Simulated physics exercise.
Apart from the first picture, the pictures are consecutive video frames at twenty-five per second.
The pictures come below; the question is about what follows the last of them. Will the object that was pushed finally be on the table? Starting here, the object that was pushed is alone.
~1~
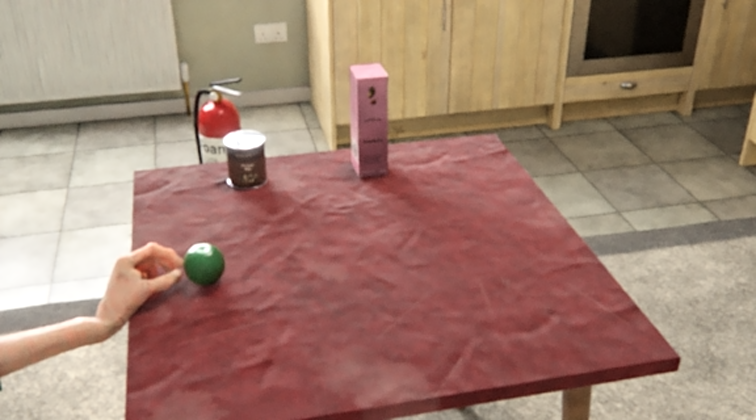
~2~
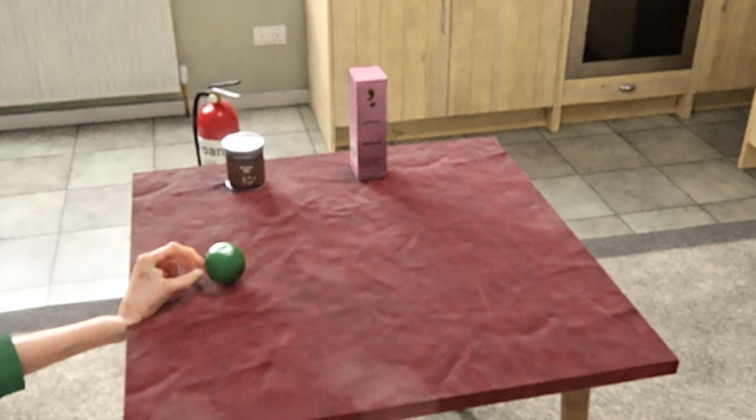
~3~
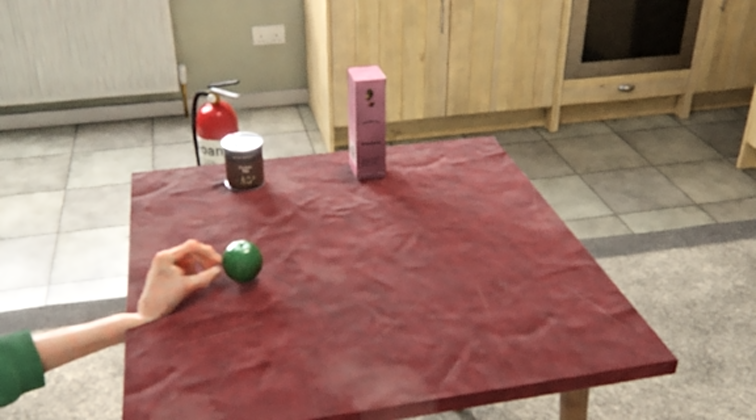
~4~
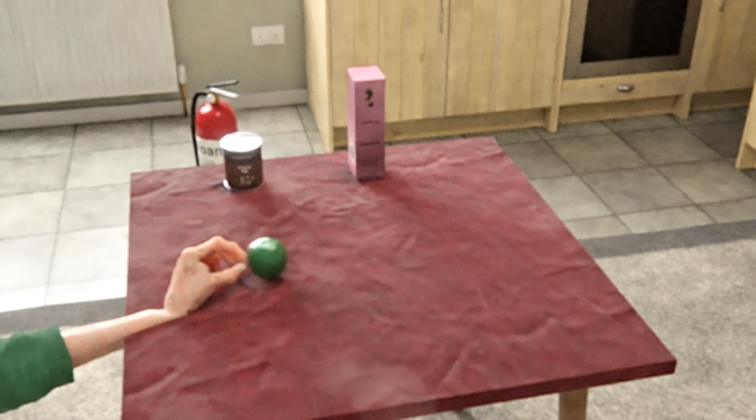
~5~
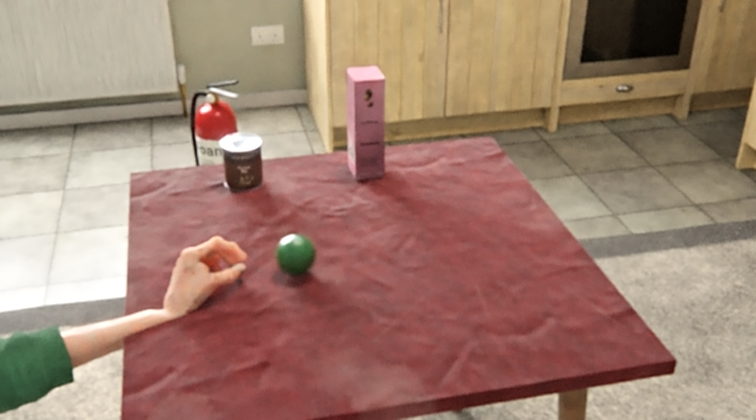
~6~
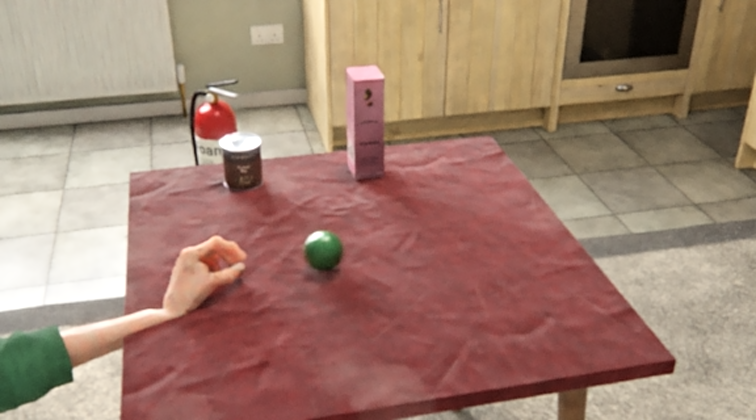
No, it ends off the table.
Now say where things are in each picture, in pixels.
The first picture shows under the hand; green apple (205, 264).
The second picture shows under the hand; green apple (225, 264).
The third picture shows under the hand; green apple (243, 261).
The fourth picture shows green apple (268, 258).
The fifth picture shows green apple (296, 255) moved about its own width.
The sixth picture shows green apple (324, 251) moved about its own width.
Then, 0.30 s later than the last frame, green apple moved well along near (511, 228).
Then, 0.70 s later than the last frame, green apple now off the table.
When it is over, off the table, green apple.
